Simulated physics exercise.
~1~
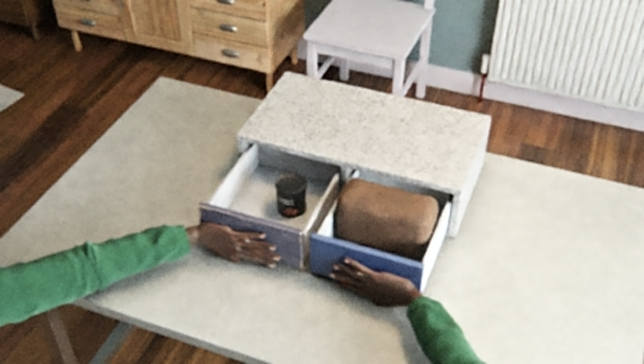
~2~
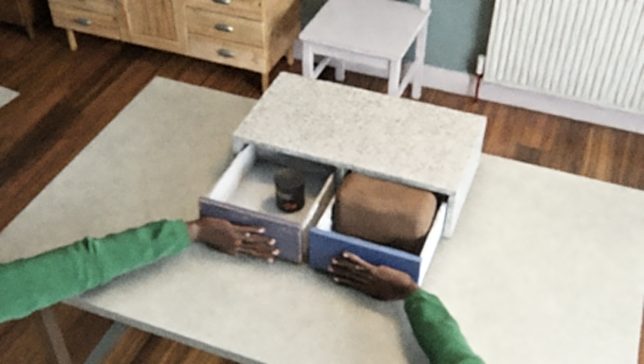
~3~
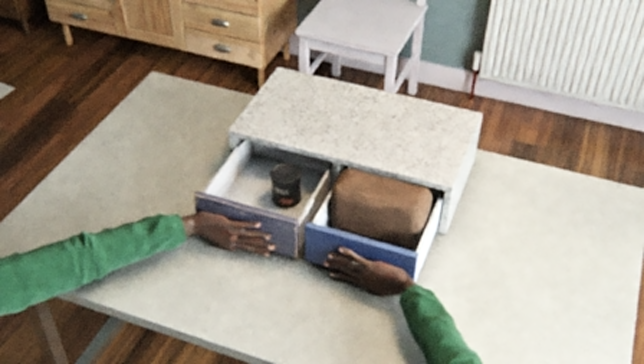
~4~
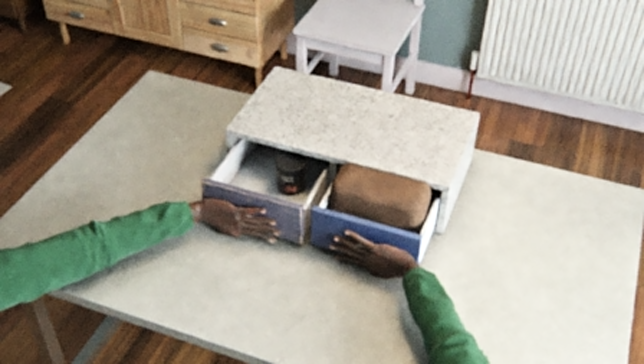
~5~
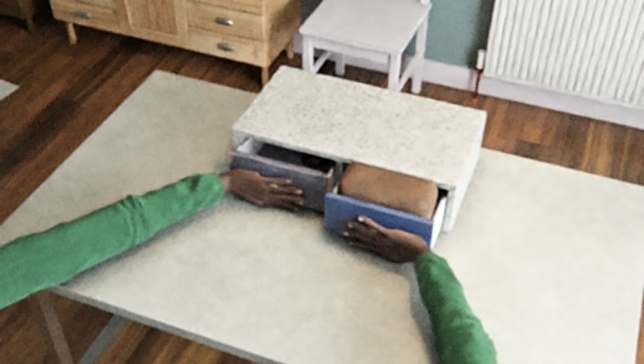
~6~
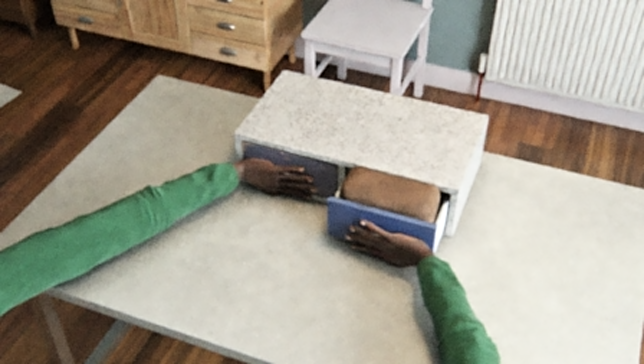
On a pale table in a wood-floored room, two green-sleeved arms push at the open drawers of a speckled chest, the left holding a small black tin and the right a brown loaf; the left drawer slides shut, while the right moves partway in and stays ajar.
